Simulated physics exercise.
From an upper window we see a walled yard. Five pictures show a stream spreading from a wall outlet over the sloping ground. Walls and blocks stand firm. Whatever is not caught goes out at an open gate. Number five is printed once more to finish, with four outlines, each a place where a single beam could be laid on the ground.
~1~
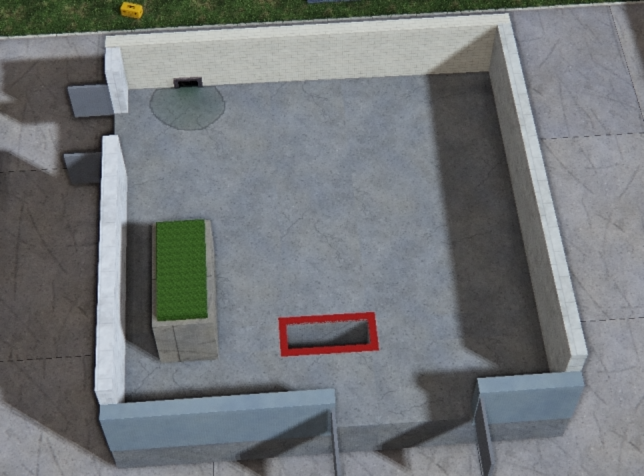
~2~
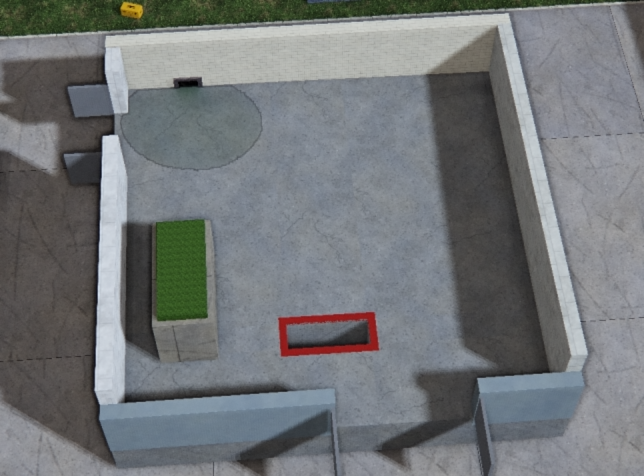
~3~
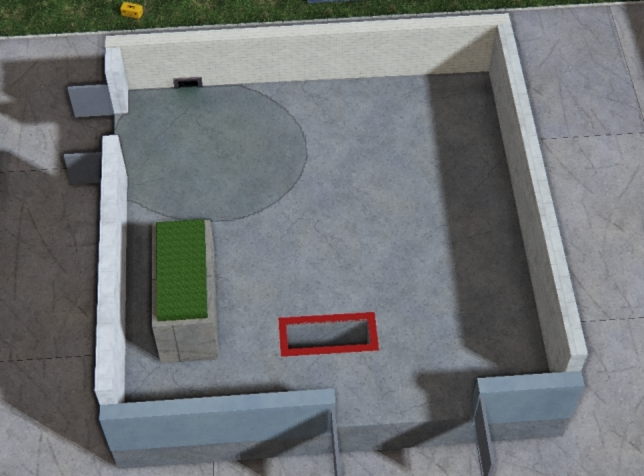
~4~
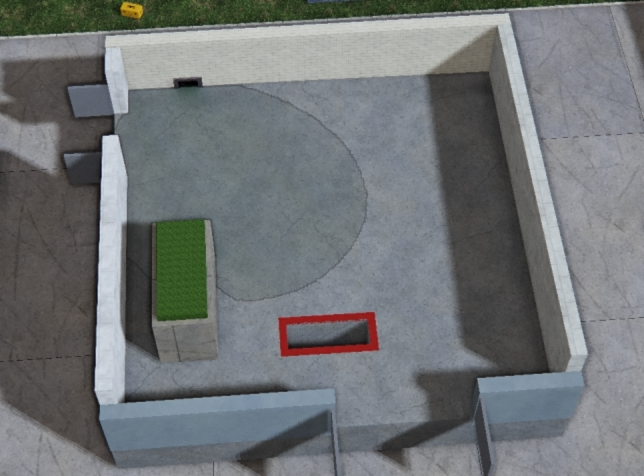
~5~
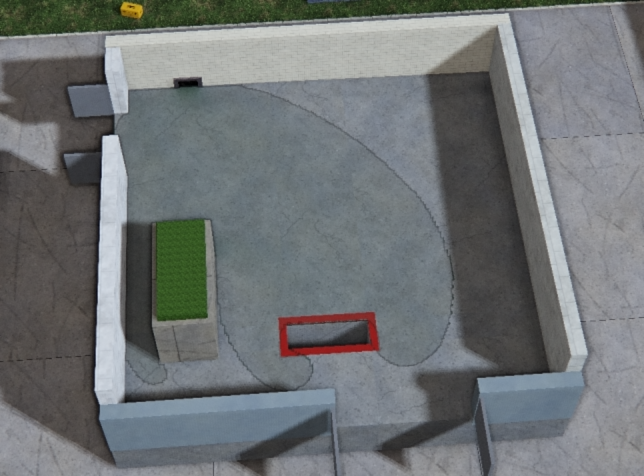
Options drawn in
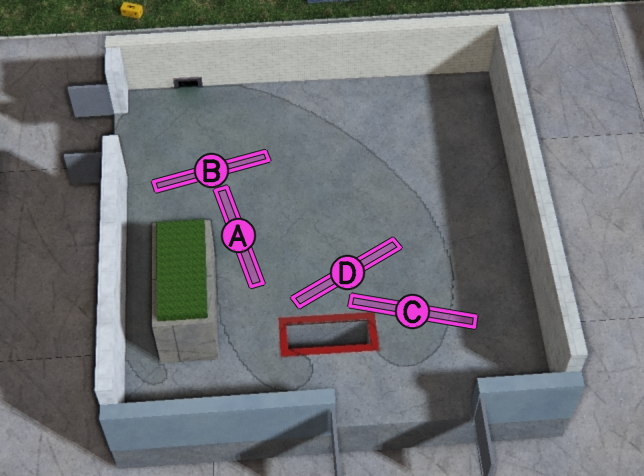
Water spreads from a wall opening across the walled yard, past a planter, and around a red-edged pit.
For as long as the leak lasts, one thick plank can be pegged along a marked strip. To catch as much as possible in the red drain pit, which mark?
C works best here.
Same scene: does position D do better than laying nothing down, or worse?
Worse.
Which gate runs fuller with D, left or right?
More leaves on the right.
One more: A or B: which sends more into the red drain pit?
Here it is position A.
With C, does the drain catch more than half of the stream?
No.
On the marked copy, A from (221, 188) to (257, 284); B from (155, 186) to (266, 155); C from (350, 300) to (474, 321); D from (296, 302) to (396, 243).
With A, about 23 % of the stream goes into the red drain pit, about 76 % out by the gates.
With B, about 13 % of the stream goes into the red drain pit, about 87 % out by the gates.
With C, about 40 % of the stream goes into the red drain pit, about 59 % out by the gates.
With D, about 21 % of the stream goes into the red drain pit, about 78 % out by the gates.
